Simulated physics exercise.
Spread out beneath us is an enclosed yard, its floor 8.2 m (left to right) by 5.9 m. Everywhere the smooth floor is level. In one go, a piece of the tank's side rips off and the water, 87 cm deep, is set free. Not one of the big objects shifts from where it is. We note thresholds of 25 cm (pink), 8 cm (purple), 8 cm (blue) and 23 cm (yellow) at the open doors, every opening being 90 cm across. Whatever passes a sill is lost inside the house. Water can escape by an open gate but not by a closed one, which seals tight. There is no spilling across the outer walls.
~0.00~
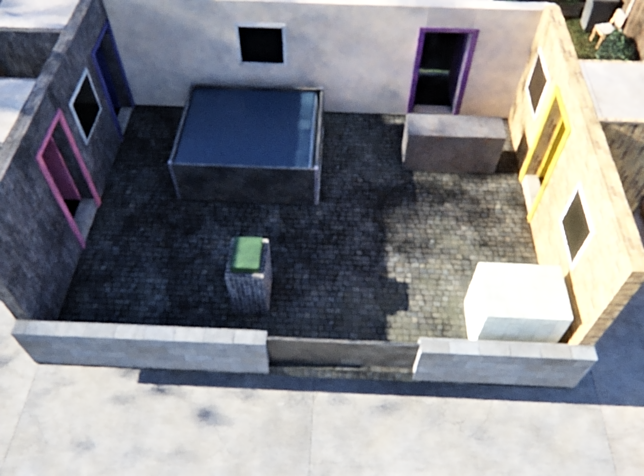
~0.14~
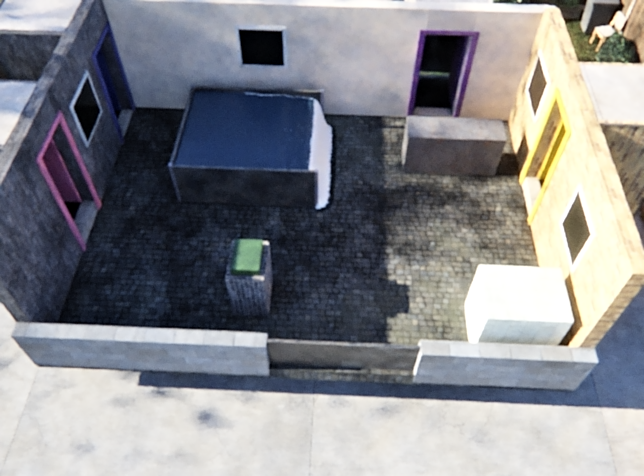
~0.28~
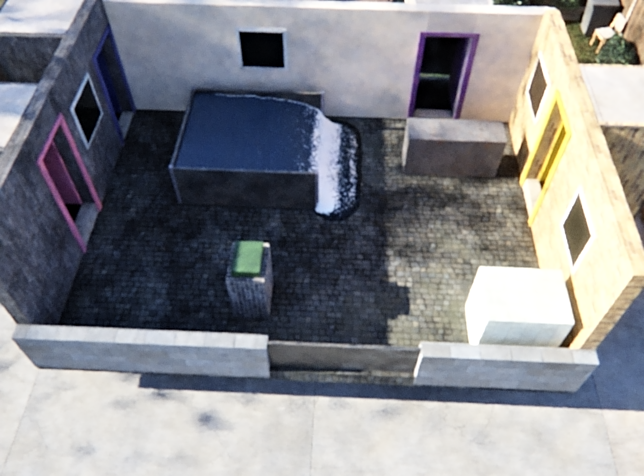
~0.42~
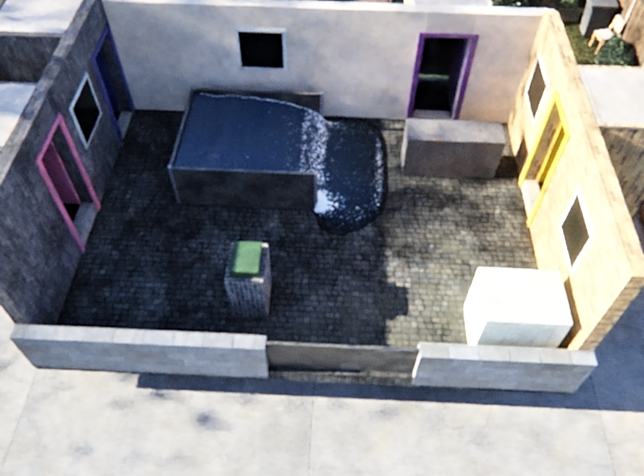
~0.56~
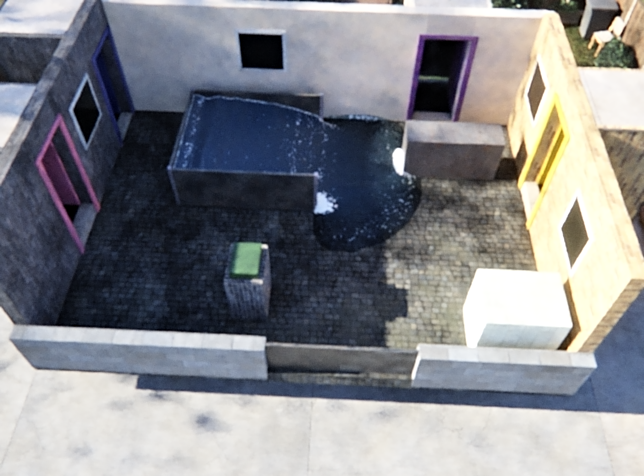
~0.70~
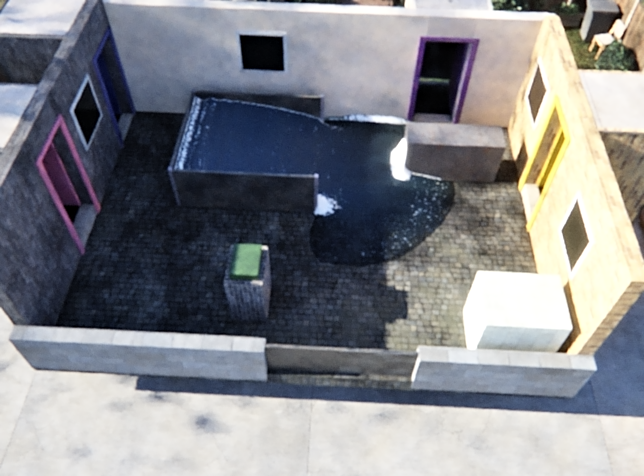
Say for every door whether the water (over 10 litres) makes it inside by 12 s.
Result: At the pink door the inflow will be within bounds. At the purple door the inflow will be out of bounds. At the blue door the inflow will be out of bounds. At the yellow door the inflow will be out of bounds.
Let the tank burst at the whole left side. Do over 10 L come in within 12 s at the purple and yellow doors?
At purple the amount is beneath the mark, while at yellow it is beneath the mark.
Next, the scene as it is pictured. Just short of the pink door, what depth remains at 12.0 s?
The depth there is near 12.5 cm.
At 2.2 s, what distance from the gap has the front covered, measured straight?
It comes to some 5.8 metres.
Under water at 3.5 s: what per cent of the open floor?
Roughly 45 % of the floor is wet.
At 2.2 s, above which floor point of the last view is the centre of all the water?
It lies at roughly (356, 179) in pixels.
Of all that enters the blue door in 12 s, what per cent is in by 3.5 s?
Share: ~ 0 %.
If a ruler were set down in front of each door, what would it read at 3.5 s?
Depths in cm: Pink 0, purple 15, blue 0, yellow 26.
After 1.4 s water covers 40 % of the floor and is deepest (58 cm) near (397, 167); pink door not reached, purple door 25 cm at the sill, 3 L in, blue door not reached, yellow door 33 cm at the sill, 11 L in.
After 2.2 s water covers 45 % of the floor and is deepest (54 cm) near (504, 136); pink door not reached, purple door 24 cm at the sill, 101 L in, blue door not reached, yellow door 34 cm at the sill, 40 L in.
After 3.5 s water covers 45 % of the floor and is deepest (44 cm) near (517, 306); pink door not reached, purple door 15 cm at the sill, 191 L in, blue door not reached, yellow door 26 cm at the sill, 88 L in.
After 7.0 s water covers 95 % of the floor and is deepest (26 cm) near (316, 333); pink door 7 cm at the sill, 0 L in, purple door 14 cm at the sill, 332 L in, blue door 8 cm at the sill, 3 L in, yellow door 14 cm at the sill, 97 L in.
After 12.0 s water covers 100 % of the floor and is deepest (18 cm) near (214, 124); pink door 12 cm at the sill, 0 L in, purple door 7 cm at the sill, 368 L in, blue door 17 cm at the sill, 81 L in, yellow door 9 cm at the sill, 97 L in.
